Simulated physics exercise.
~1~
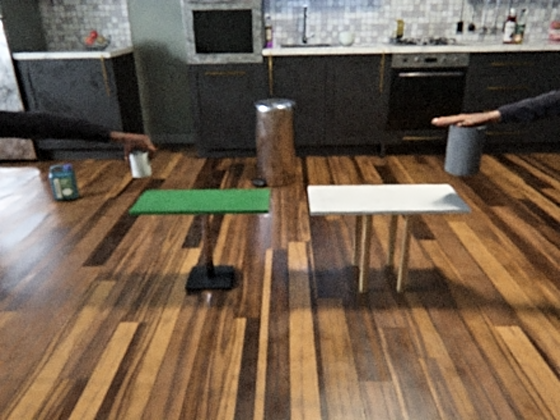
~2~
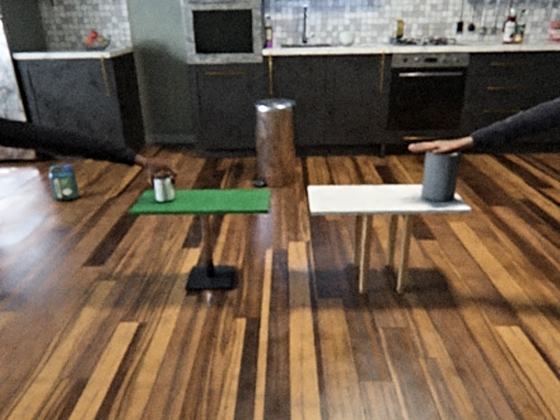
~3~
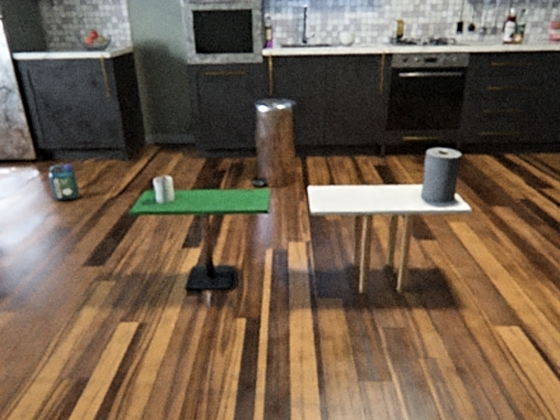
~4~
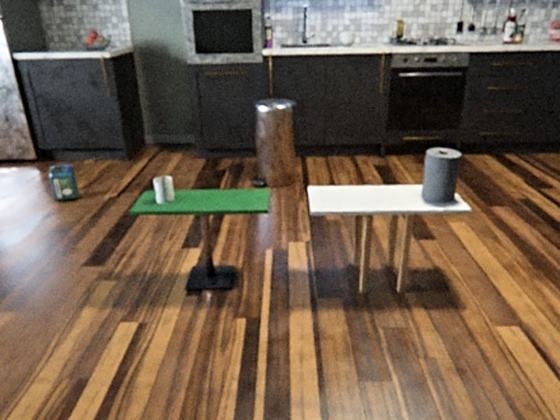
The footage shows two hands reaching in from opposite sides, setting a small pale beaker on a green side table and a gray roll on a white trestle. The hands let go and withdraw, and both pieces of furniture stay level with the objects upright on top.
